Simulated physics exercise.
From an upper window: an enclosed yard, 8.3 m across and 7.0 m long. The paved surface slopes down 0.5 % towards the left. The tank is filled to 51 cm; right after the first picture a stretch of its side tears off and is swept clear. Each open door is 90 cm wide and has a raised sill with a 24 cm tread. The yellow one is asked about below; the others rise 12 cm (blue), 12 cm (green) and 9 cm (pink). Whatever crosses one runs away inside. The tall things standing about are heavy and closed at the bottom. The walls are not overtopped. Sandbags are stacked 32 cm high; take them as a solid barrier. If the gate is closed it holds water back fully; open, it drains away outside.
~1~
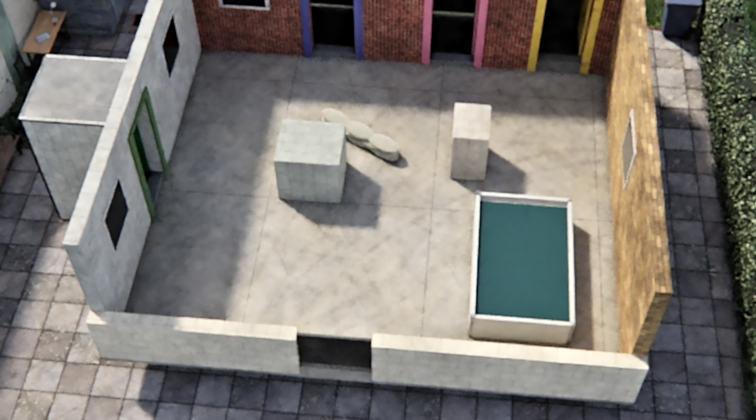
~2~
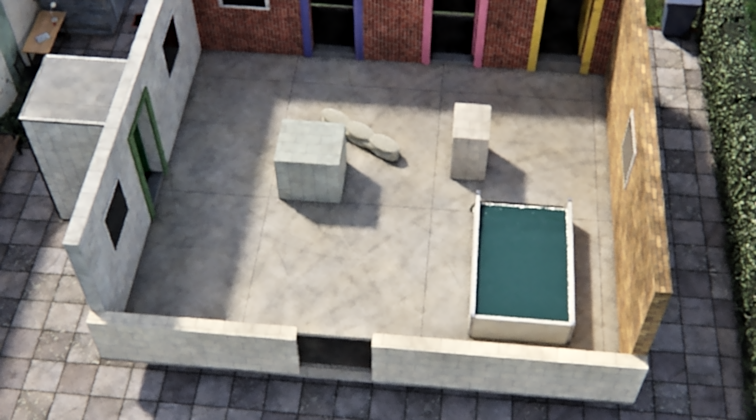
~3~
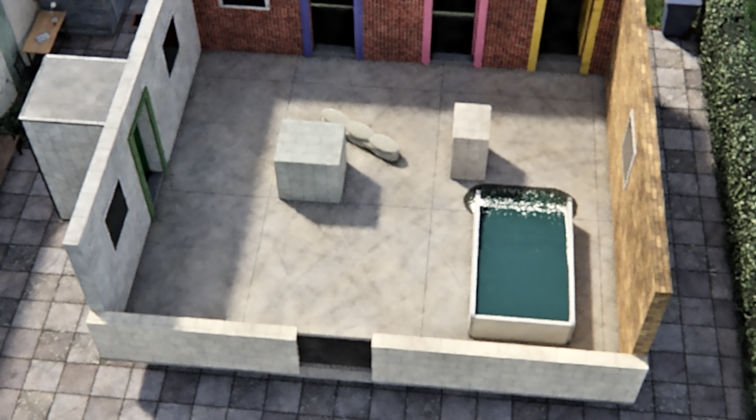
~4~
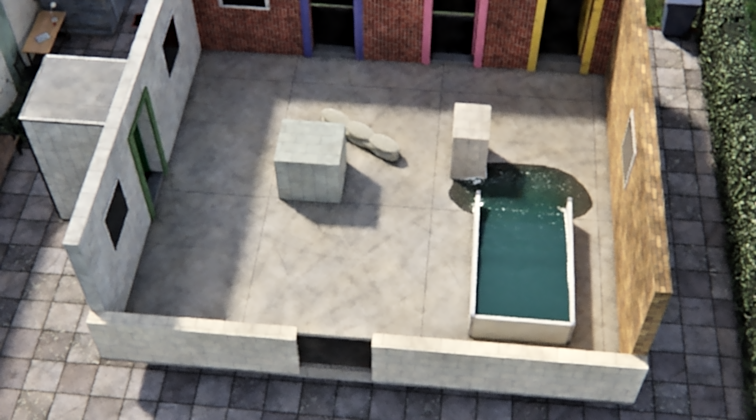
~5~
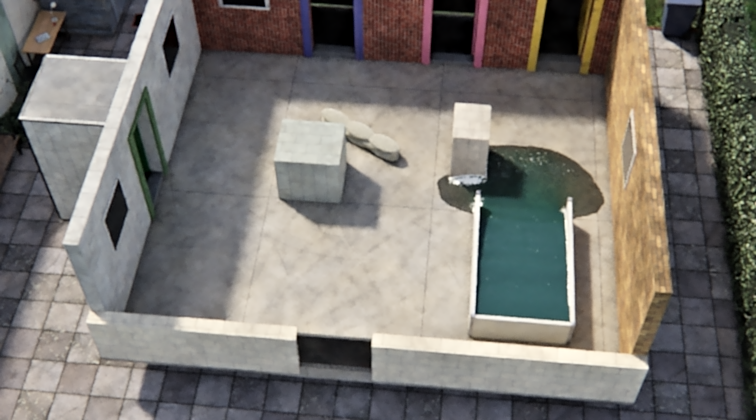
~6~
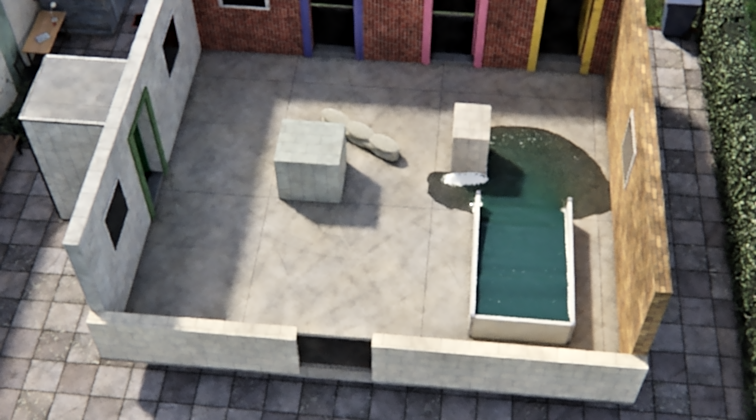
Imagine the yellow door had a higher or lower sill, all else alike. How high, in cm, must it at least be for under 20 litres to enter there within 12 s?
At least 22 cm or so.
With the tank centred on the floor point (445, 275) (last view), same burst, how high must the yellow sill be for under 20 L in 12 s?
About 10.0 cm.
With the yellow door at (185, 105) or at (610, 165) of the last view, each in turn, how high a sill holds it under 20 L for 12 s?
About 8.0 and 8.0 cm.
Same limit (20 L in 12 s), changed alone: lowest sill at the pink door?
Roughly 8.0 cm at pink.
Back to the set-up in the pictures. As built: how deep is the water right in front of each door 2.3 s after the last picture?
Depths in cm: Blue 1, green 0, pink 12, yellow 30.
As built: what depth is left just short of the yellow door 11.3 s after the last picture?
About 4.0 cm.
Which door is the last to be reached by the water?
Last comes the green one.
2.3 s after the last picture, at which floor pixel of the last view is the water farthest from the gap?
Around (348, 63).
Then, 0.7 s after the last picture water covers 20 % of the floor, deepest (24 cm) near (502, 212); 6 cm at the yellow door, 0 litres in over its 25 cm sill.
Then, 2.3 s after the last picture water covers 30 % of the floor, deepest (32 cm) near (605, 92); 30 cm at the yellow door, 2 litres in over its 25 cm sill.
Then, 11.3 s after the last picture water covers 85 % of the floor, deepest (8 cm) near (120, 329); 4 cm at the yellow door, 7 litres in over its 25 cm sill.
At the yellow door as built, the water peaked near 30 cm, 2.3 s after the last picture.
With a sill of 20 cm, 33 litres would have come in within the 12 s; with 27 cm, 3 litres. So under 20 litres takes about 22 cm.
